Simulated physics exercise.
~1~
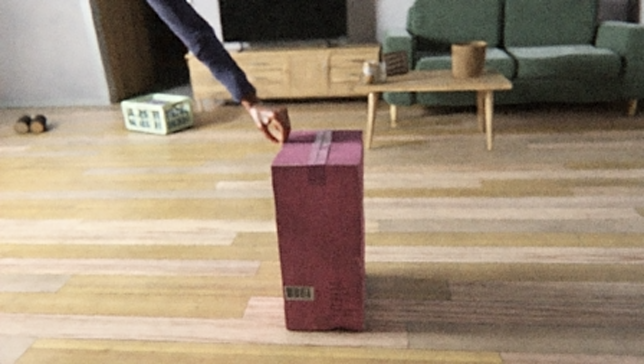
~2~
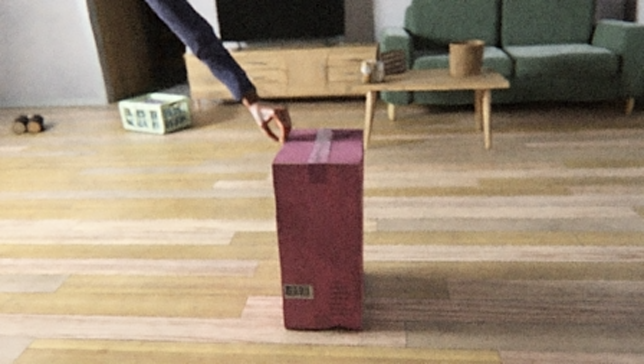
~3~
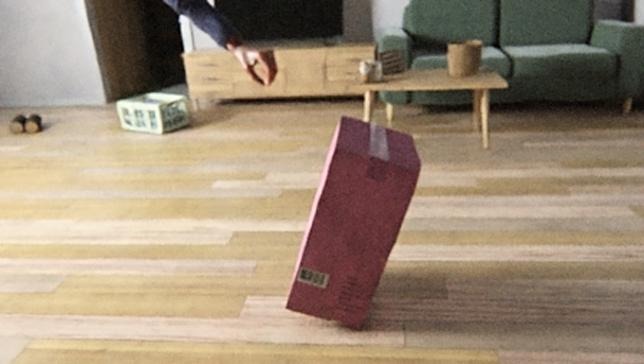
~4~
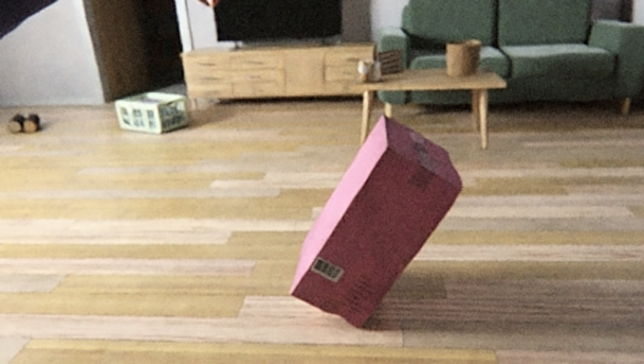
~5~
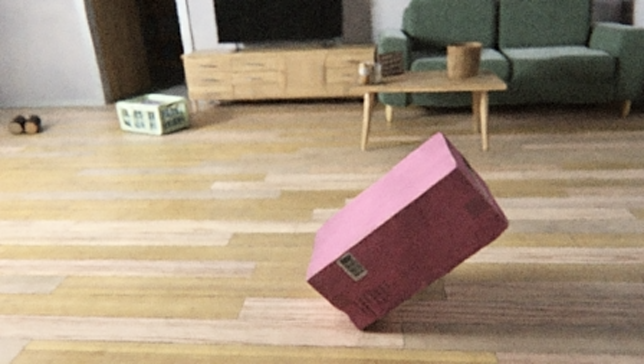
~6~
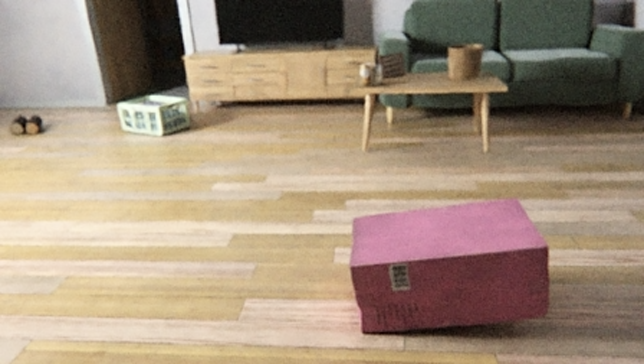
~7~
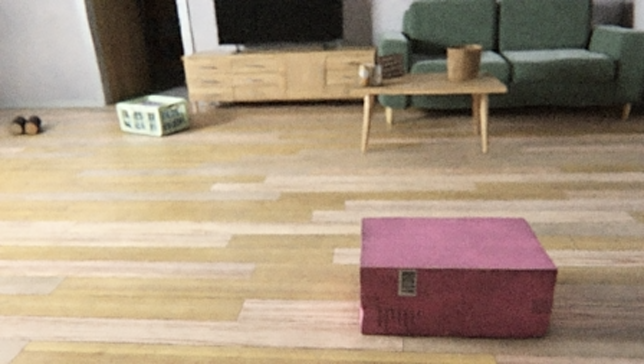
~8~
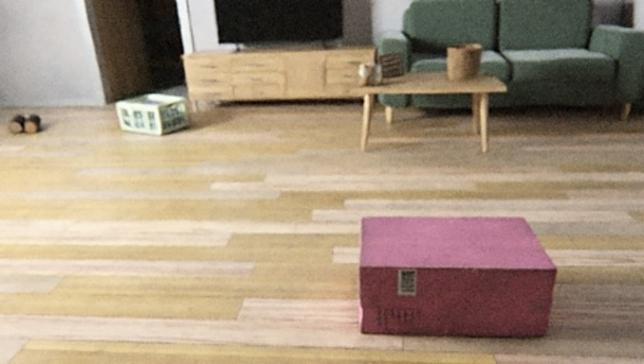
Hand letting go of an upright pink parcel and drawing back, the parcel tipping right and toppling onto its side on a wooden floor.
